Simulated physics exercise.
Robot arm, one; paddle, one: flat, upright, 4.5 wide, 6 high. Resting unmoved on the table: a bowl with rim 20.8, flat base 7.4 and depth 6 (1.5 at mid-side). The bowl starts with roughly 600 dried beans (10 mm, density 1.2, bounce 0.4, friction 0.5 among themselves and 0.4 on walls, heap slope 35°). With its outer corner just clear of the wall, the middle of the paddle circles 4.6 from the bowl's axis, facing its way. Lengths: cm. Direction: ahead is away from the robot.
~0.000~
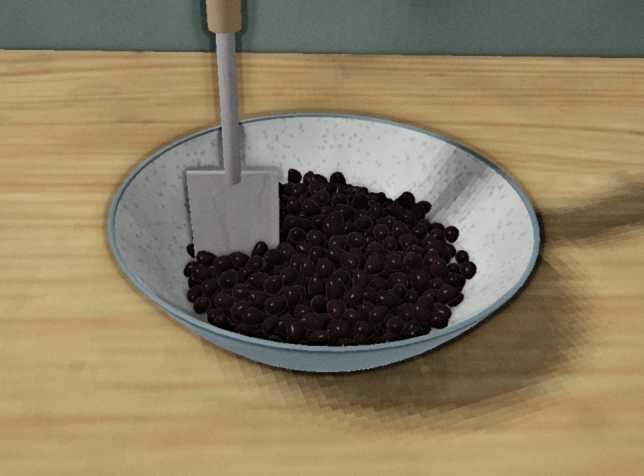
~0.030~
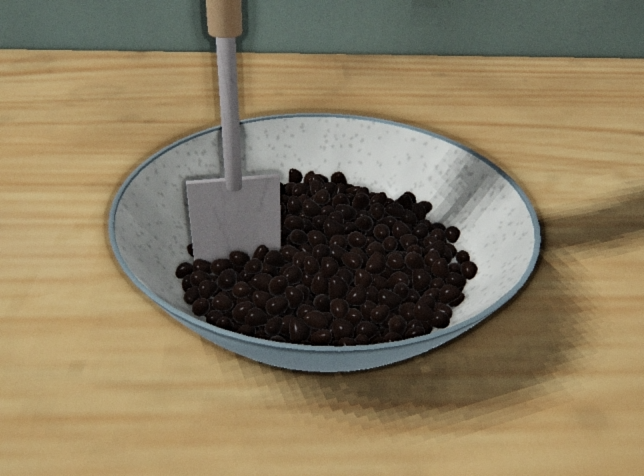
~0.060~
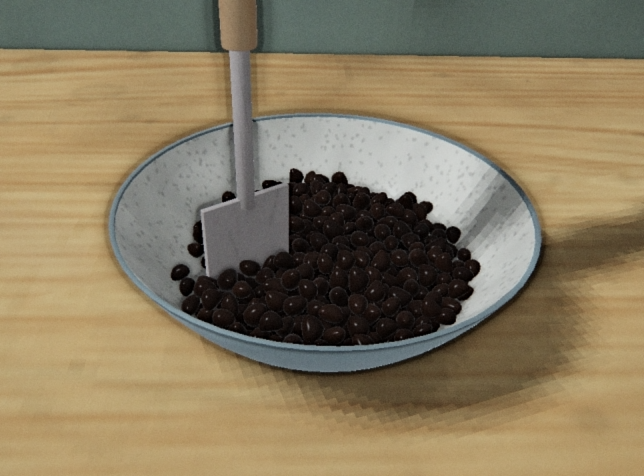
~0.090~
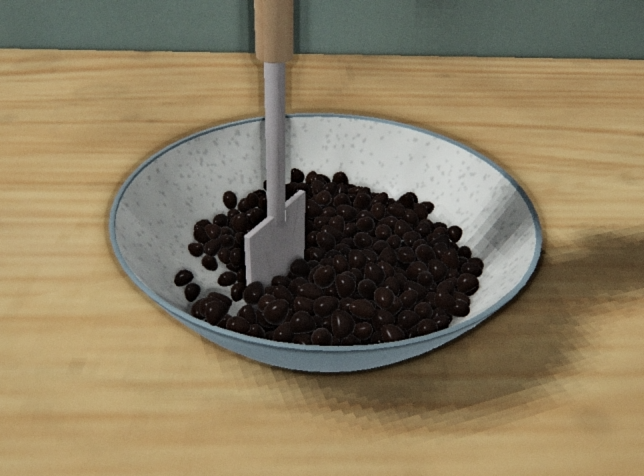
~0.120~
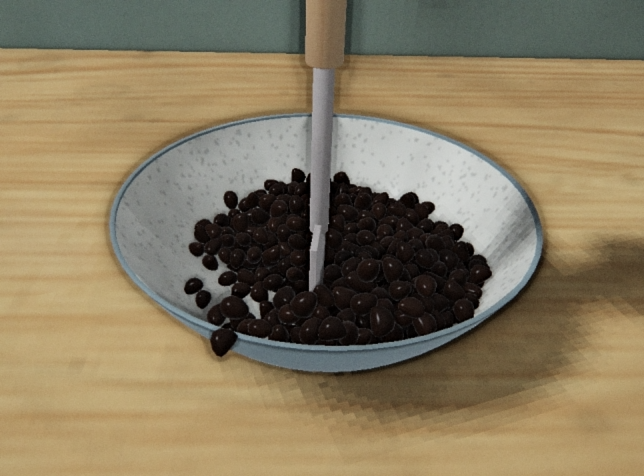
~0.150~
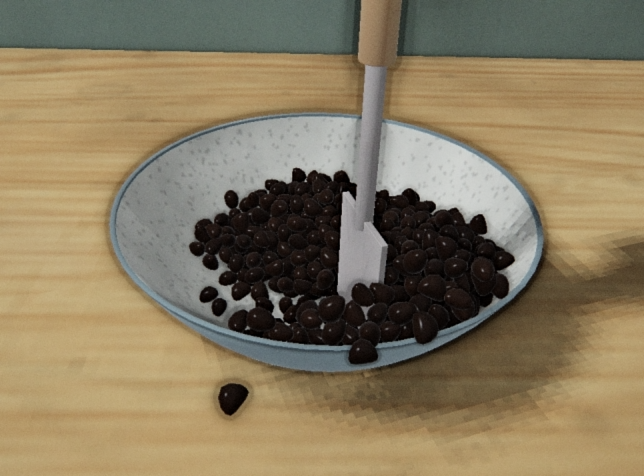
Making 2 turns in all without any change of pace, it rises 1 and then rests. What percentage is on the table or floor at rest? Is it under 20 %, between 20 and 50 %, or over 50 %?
Between 20 and 50 %.
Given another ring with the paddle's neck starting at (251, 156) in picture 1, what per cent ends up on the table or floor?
About 15 percent ends up on the table or floor.
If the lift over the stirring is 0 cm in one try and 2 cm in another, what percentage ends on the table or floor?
Some 40 and some 25 per cent.
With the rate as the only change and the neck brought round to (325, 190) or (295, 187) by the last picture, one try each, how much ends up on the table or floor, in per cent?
Well, about 20 percent the first time and about 10 percent the second.
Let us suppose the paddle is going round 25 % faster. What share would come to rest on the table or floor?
It would come to around 45 percent.
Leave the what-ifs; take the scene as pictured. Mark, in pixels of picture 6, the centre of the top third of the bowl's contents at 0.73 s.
I'd say about (379, 248).
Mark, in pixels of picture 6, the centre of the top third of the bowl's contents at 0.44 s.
I'd point to somewhere close to (199, 209).
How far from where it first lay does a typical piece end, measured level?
My guess is close to 9 centimetres.
After 0.44 s, 346° round, highest piece 8 above the table; 455 in the bowl, 100 on the table or floor, 45 in flight or on the tool.
After 0.73 s, 224° round, highest piece 7 above the table; 425 in the bowl, 170 on the table or floor, 5 in flight or on the tool.
After 1.07 s, 0° round, highest piece 5 above the table; 425 in the bowl, 175 on the table or floor.
After 1.77 s, 0° round, highest piece 5 above the table; 425 in the bowl, 175 on the table or floor.
At rest, 425 in the bowl, 175 on the table or floor. That is 29 % on the table or floor.
